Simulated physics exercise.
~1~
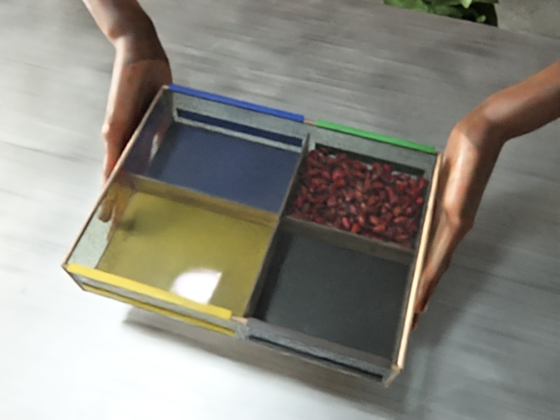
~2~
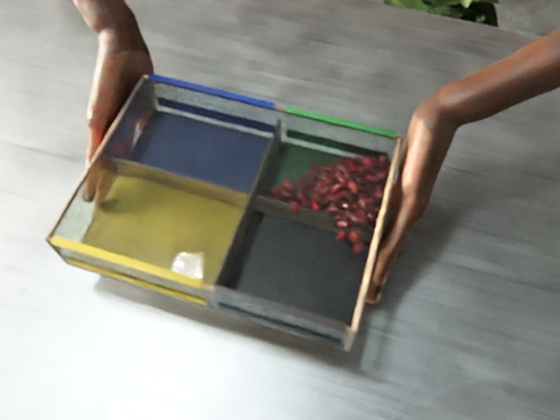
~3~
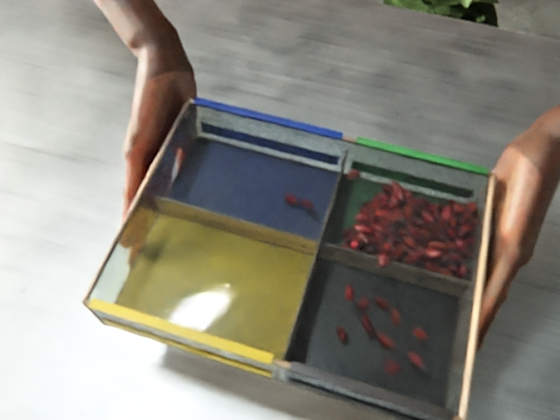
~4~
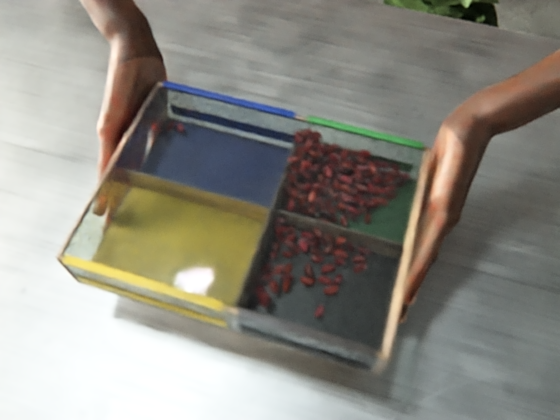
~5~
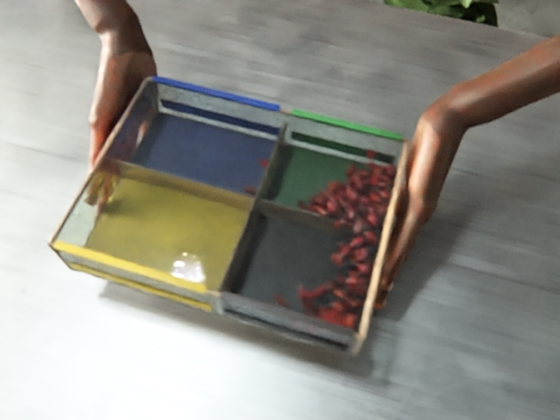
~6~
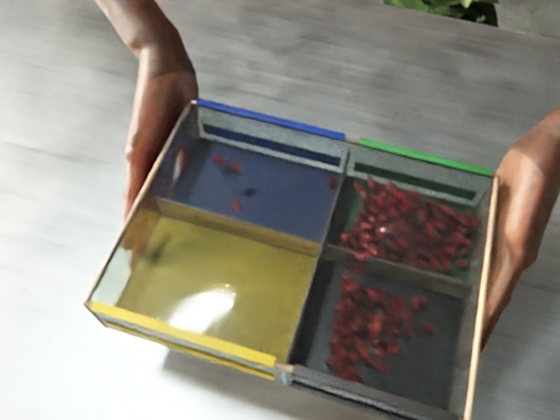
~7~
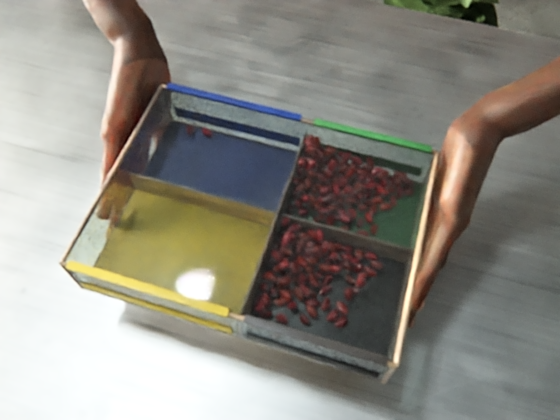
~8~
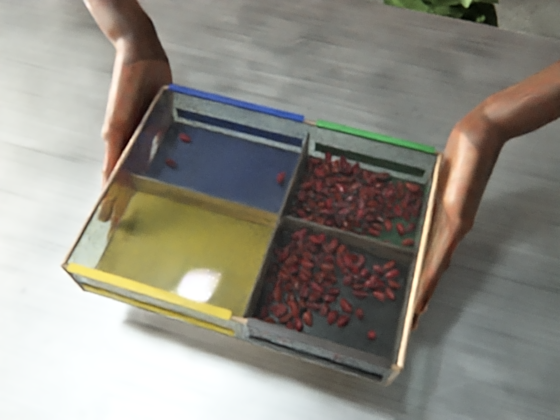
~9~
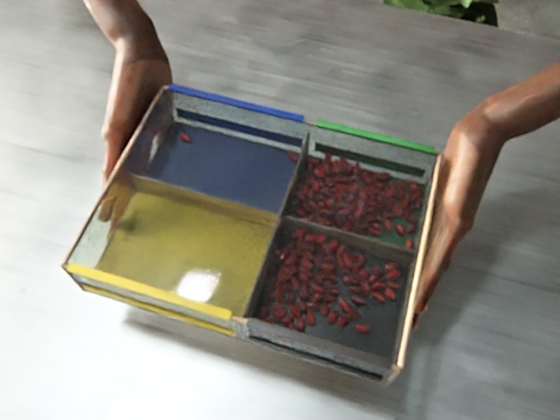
Red beans shaken by two hands in a divided box spread from green into black.
